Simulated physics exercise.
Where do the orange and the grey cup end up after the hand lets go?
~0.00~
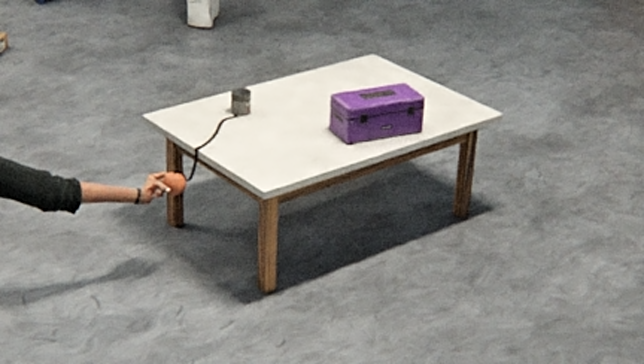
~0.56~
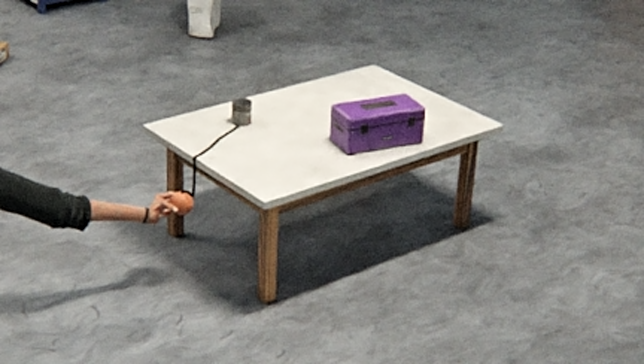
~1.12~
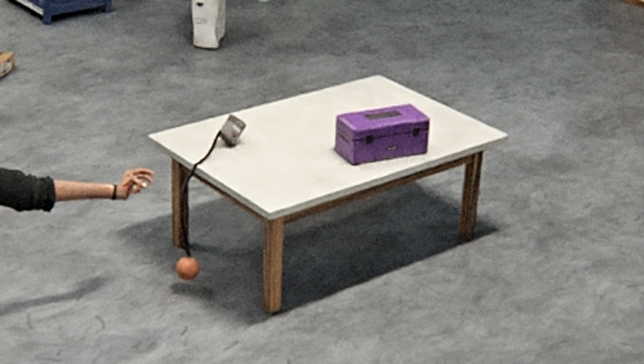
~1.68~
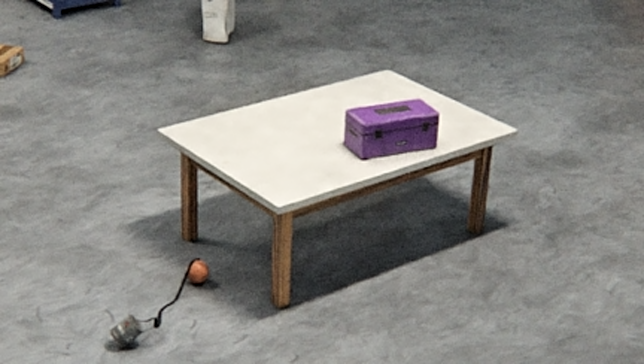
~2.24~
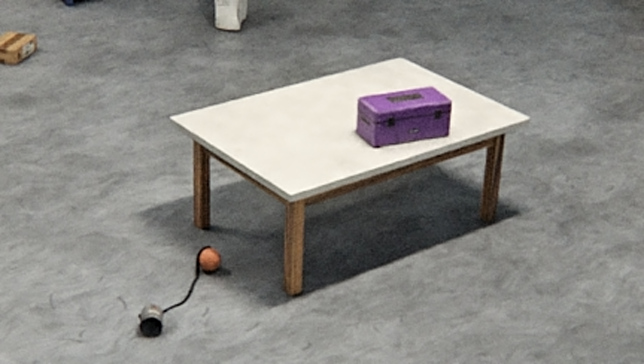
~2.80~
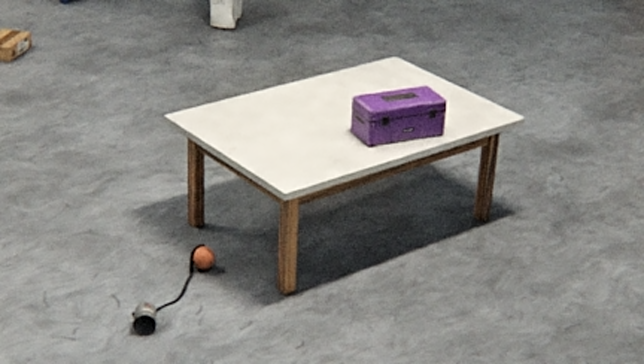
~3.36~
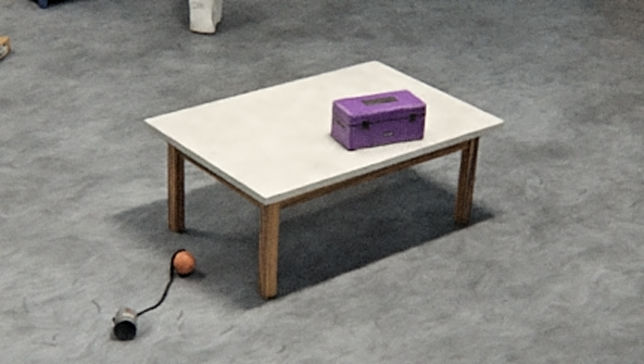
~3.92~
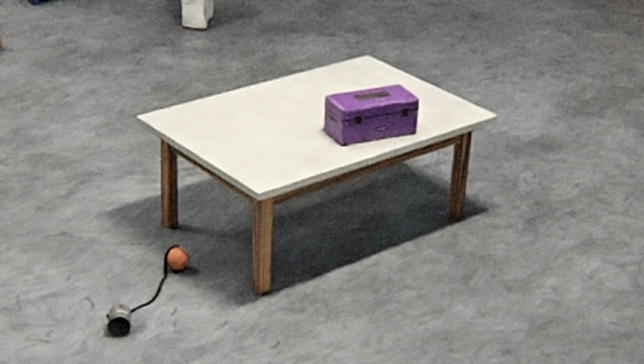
The orange ends up on the floor, and the grey cup is pulled off the table after it and comes to rest on the floor too.
